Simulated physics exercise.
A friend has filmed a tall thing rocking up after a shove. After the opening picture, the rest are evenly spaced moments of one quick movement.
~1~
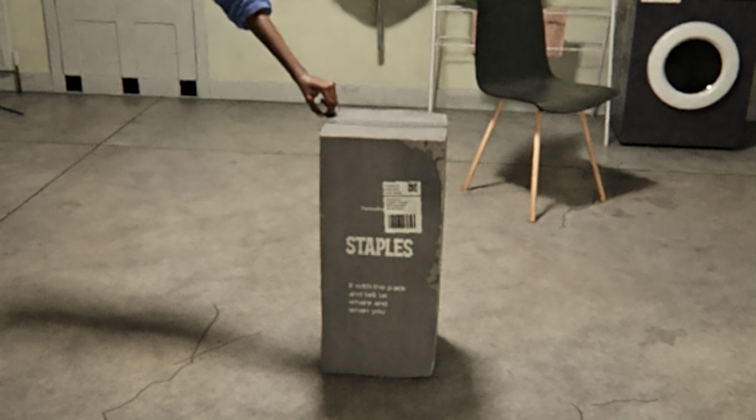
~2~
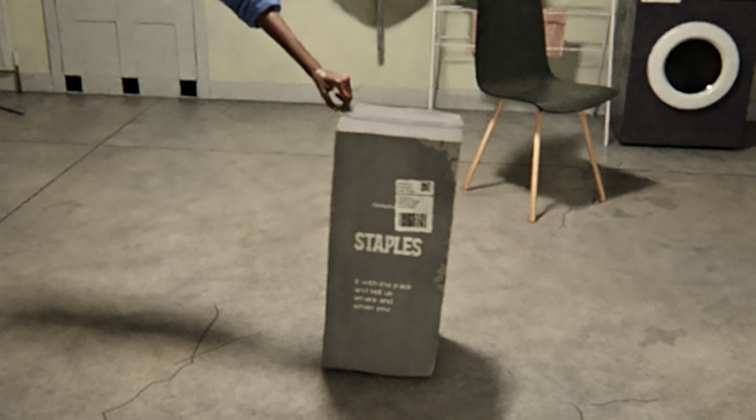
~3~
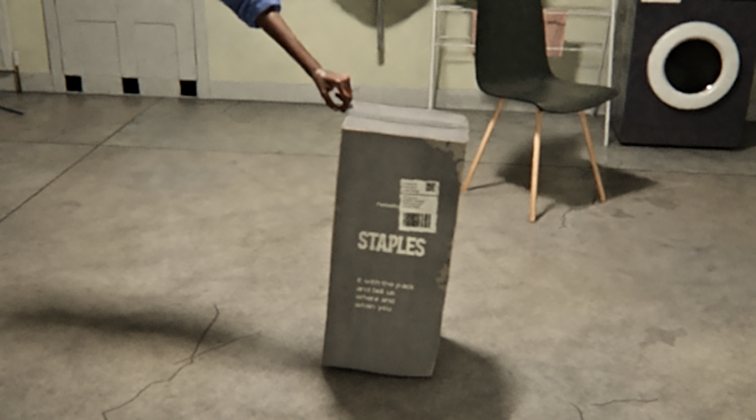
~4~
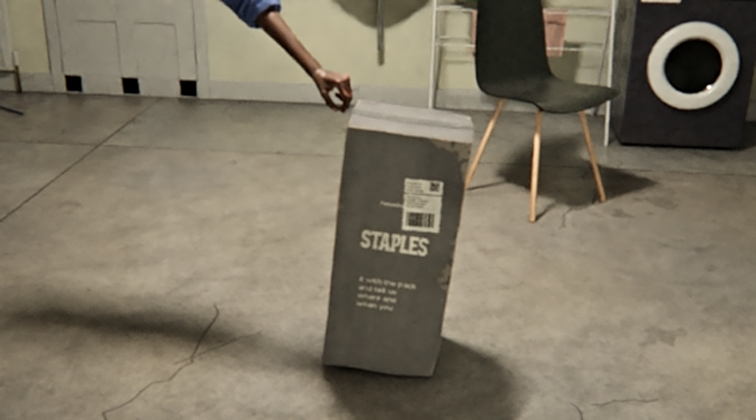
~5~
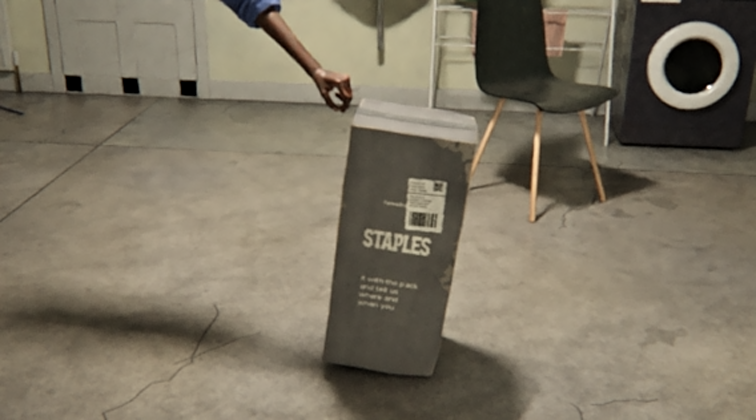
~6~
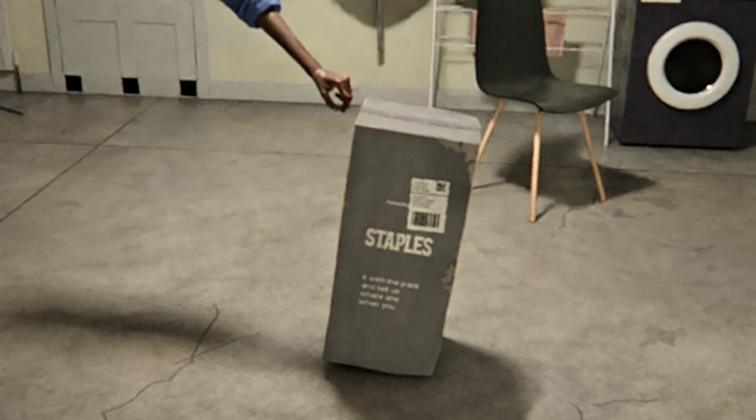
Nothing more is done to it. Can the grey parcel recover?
The grey parcel returns to its base.
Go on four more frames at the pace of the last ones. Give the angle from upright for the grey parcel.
Then 8°.
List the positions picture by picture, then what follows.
The first picture shows grey parcel (384, 244) upright.
The second picture shows grey parcel (391, 241) 3° off upright.
The third picture shows grey parcel (394, 241) 5° off upright.
The fourth picture shows grey parcel (397, 240) 6° off upright.
The fifth picture shows grey parcel (398, 240) 6° off upright.
The sixth picture shows grey parcel (400, 239) 7° off upright.
Then, 0.32 s past the last view, grey parcel upright near (384, 244).
Finally, the grey parcel settles on its feet, near (384, 244).
